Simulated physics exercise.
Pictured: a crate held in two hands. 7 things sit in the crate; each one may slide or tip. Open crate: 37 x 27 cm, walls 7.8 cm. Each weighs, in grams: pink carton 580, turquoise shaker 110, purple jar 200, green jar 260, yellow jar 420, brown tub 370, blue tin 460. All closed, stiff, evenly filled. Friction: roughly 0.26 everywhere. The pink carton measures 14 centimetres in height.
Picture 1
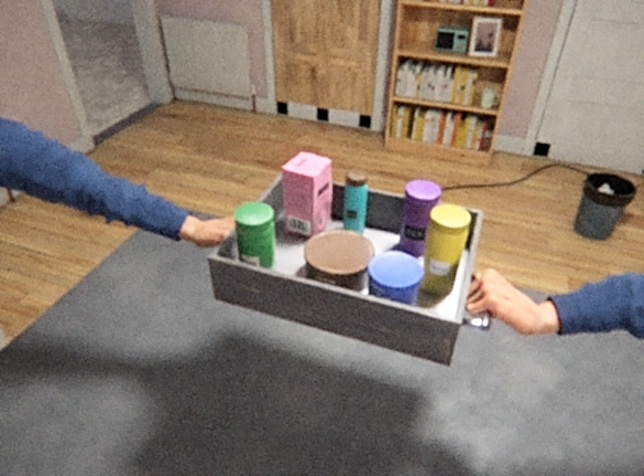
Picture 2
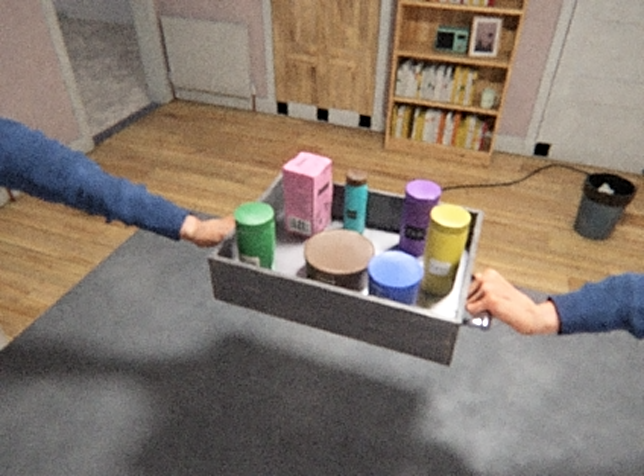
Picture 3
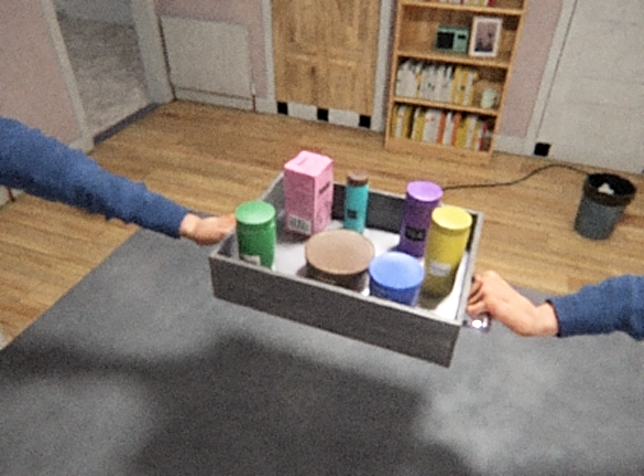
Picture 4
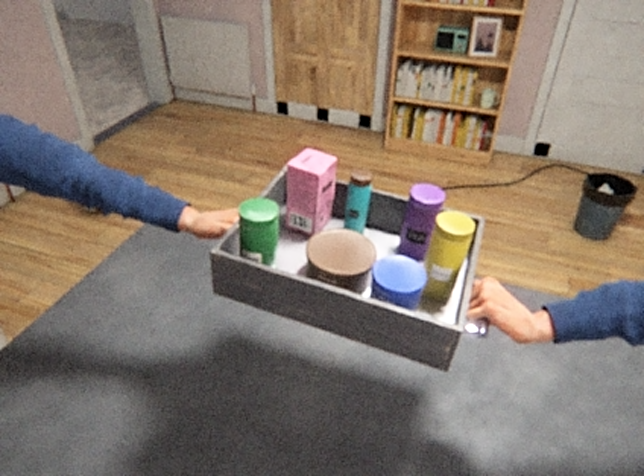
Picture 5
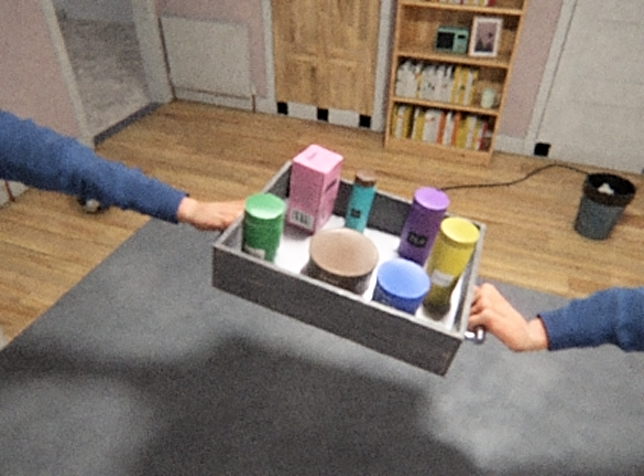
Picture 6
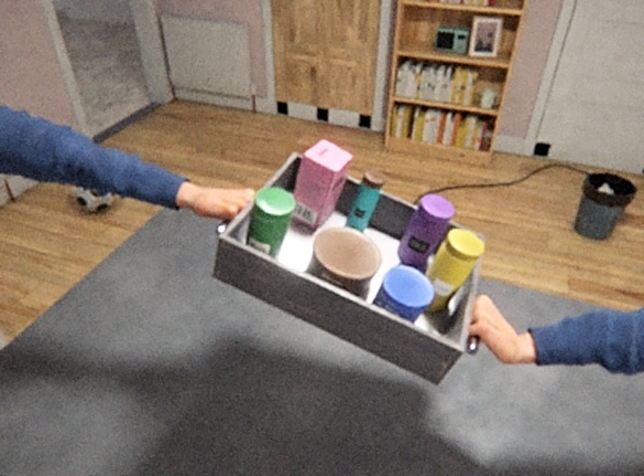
Two hands hold a crate of colourful containers level, then tilt its right side down.
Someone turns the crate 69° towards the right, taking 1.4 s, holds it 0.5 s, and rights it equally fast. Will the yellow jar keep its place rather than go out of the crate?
Yes, it keeps its place.
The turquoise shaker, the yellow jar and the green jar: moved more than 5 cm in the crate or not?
Here is how it goes: The turquoise shaker moves off; next, the yellow jar remains near its start; last, the green jar moves off.
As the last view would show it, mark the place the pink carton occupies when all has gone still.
It ends up at about (403, 217).
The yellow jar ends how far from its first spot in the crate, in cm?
Around 1 centimetres.
Then, 0.30 s later than the last frame, tip 40°, right side down; purple jar 7 cm from its spot; brown tub 6 cm from its spot; blue tin 6 cm from its spot.
Then, 0.50 s later than the last frame, tip 55°, right side down; green jar rocked 20° off its seat; pink carton rocked 4° off its seat; turquoise shaker 14 cm from its spot.
When it is over, not toppled but over 5 cm from the start, pink carton, turquoise shaker, purple jar, green jar, brown tub and blue tin; the last one within 5 cm of the start. In the last view, yellow jar near (451, 250).
